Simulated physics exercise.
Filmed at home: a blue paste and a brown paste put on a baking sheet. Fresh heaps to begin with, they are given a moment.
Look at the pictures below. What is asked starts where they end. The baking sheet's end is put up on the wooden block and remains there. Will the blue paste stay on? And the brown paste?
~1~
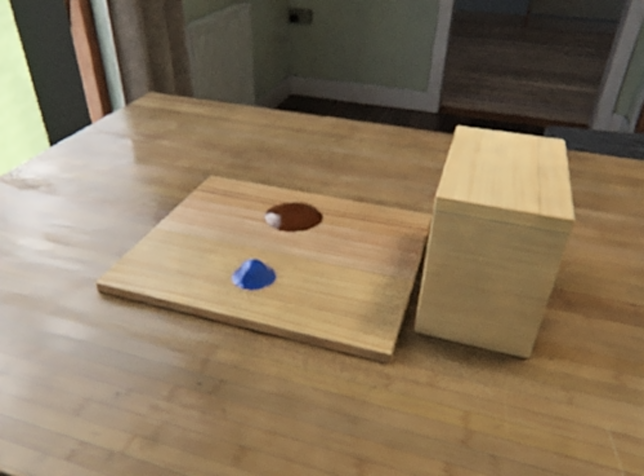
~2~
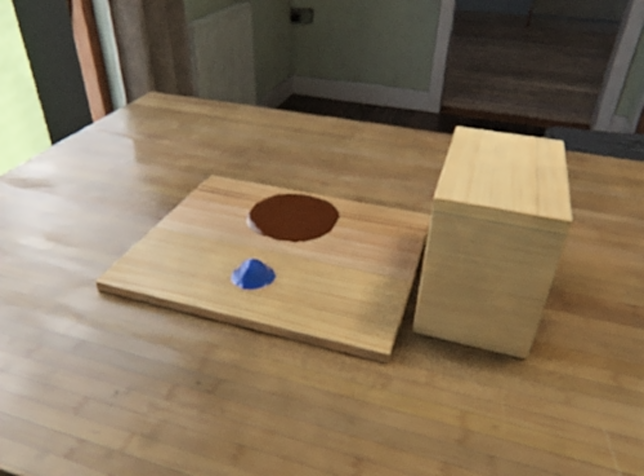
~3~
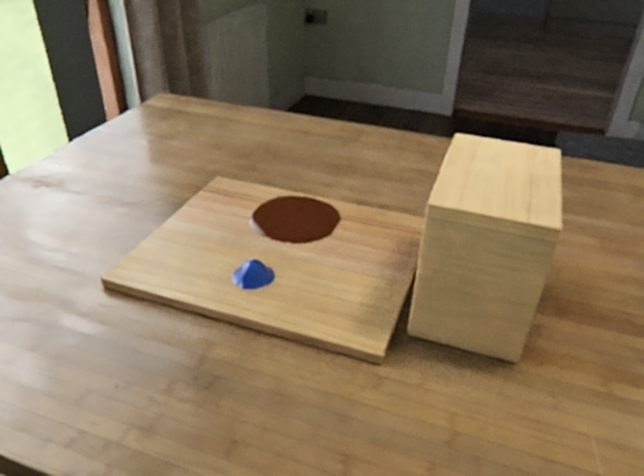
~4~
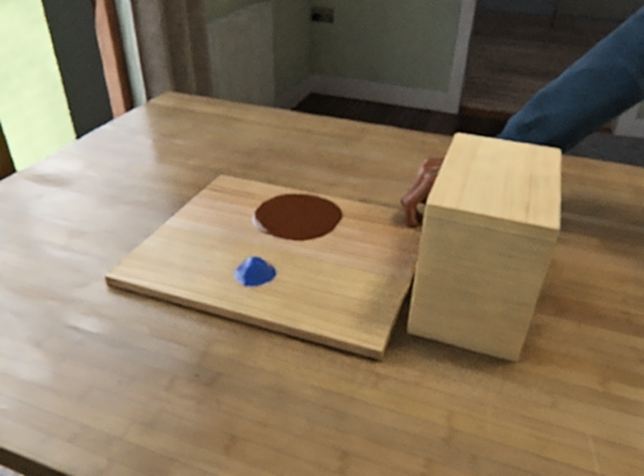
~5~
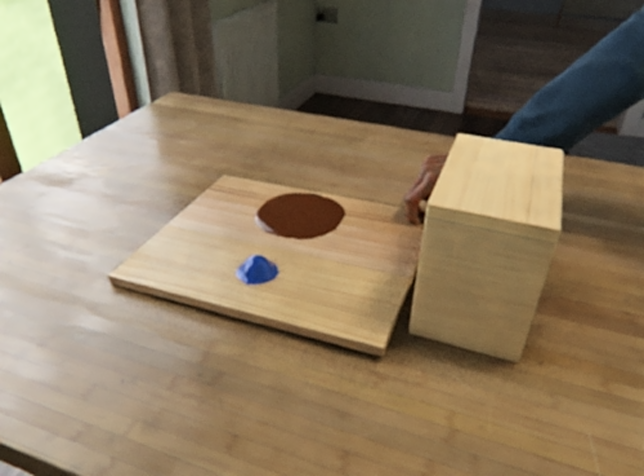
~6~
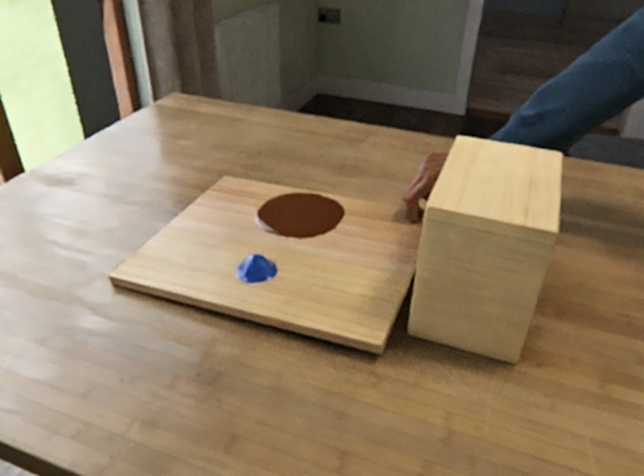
Blue paste stays put; brown paste slips off.
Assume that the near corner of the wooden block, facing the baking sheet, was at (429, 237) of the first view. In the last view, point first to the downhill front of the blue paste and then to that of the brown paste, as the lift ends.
The first one stops at (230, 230), and after it the second at (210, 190).
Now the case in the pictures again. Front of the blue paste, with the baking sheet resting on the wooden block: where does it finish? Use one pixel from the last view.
I'd say it comes to rest at about (215, 212) in the last view.
A moment on, slope about 32°; the blue paste has not moved; the brown paste has crept down a long way.
Further on, the blue paste has not moved; the brown paste is dripping off the low end.
When it is over, slope about 32°; the blue paste has not moved; the brown paste is dripping off the low end.
